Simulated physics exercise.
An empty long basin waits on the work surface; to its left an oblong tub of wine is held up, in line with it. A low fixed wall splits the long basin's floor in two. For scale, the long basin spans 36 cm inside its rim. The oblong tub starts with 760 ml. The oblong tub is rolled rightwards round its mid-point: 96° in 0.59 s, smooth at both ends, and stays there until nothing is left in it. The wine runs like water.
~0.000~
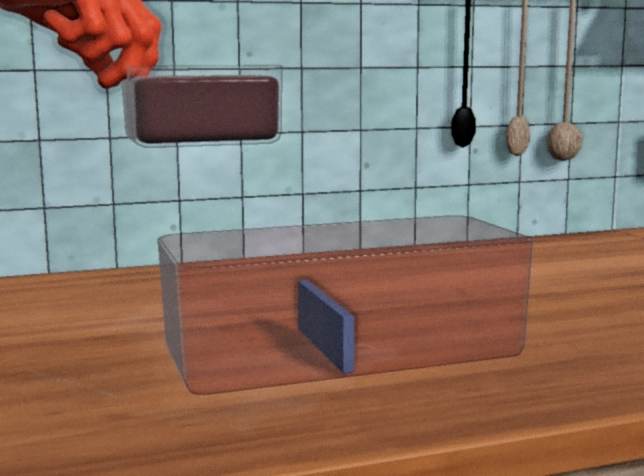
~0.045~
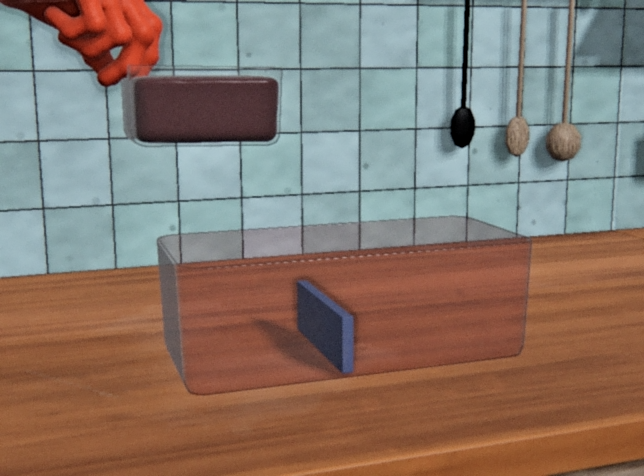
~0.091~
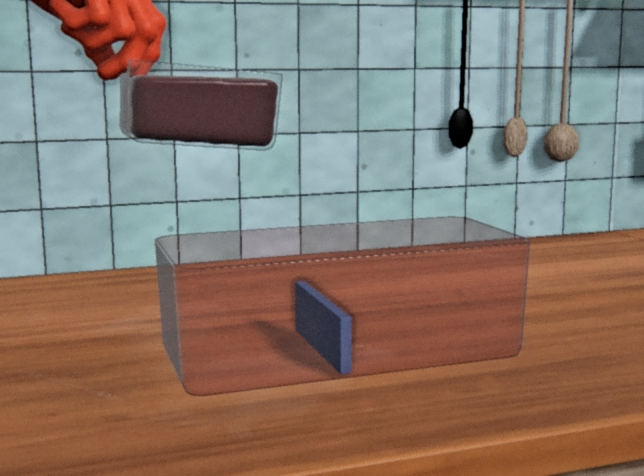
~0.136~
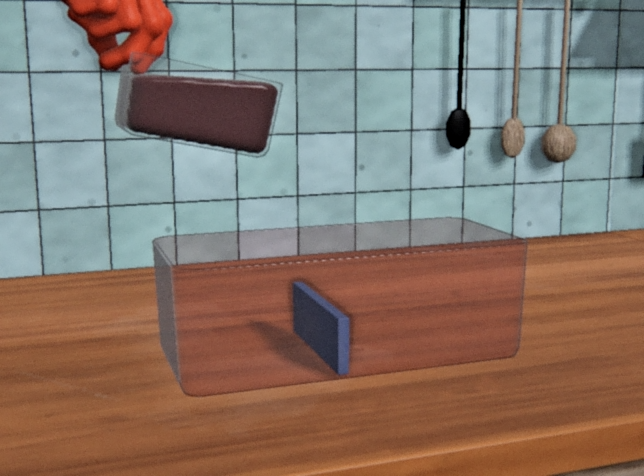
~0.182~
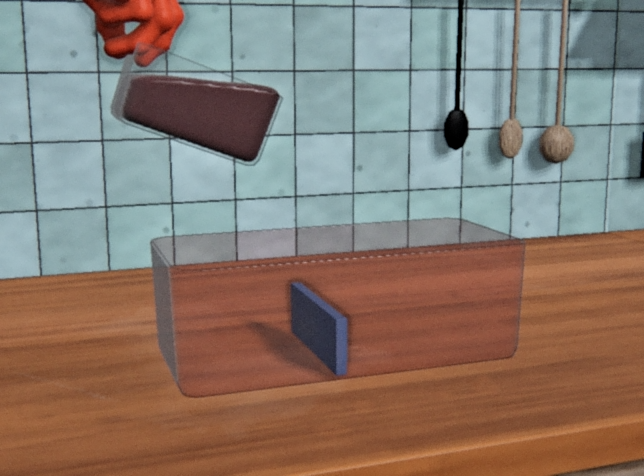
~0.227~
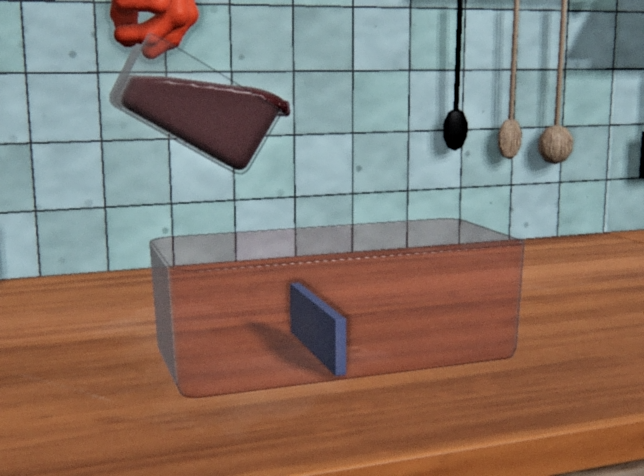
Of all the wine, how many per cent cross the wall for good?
About 66 per cent.
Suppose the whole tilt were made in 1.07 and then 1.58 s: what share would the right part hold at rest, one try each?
First 70, then 70 per cent.
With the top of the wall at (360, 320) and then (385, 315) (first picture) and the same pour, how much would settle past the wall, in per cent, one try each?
First 25, then 15 per cent.
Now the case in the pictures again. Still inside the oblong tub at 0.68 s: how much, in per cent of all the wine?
Some 7 per cent.
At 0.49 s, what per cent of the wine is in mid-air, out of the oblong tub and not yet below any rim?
About 46 per cent.
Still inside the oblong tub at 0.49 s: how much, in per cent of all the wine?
About 24 per cent.
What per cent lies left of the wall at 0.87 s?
About 28 per cent.
After 0.49 s the tilt is 89° and 25 per cent is still to pour, 2 is left of the wall and 28 right of it.
After 0.68 s the tilt is 96° and 7 per cent is still to pour, 22 is left of the wall and 66 right of it.
After 0.87 s the tilt is 96° and 2 per cent is still to pour, 29 is left of the wall and 65 right of it.
After 1.09 s the tilt is 96° and 1 per cent is still to pour, 32 is left of the wall and 65 right of it.
In the end 33 per cent lies left of the wall, 66 right of it and 1 outside.
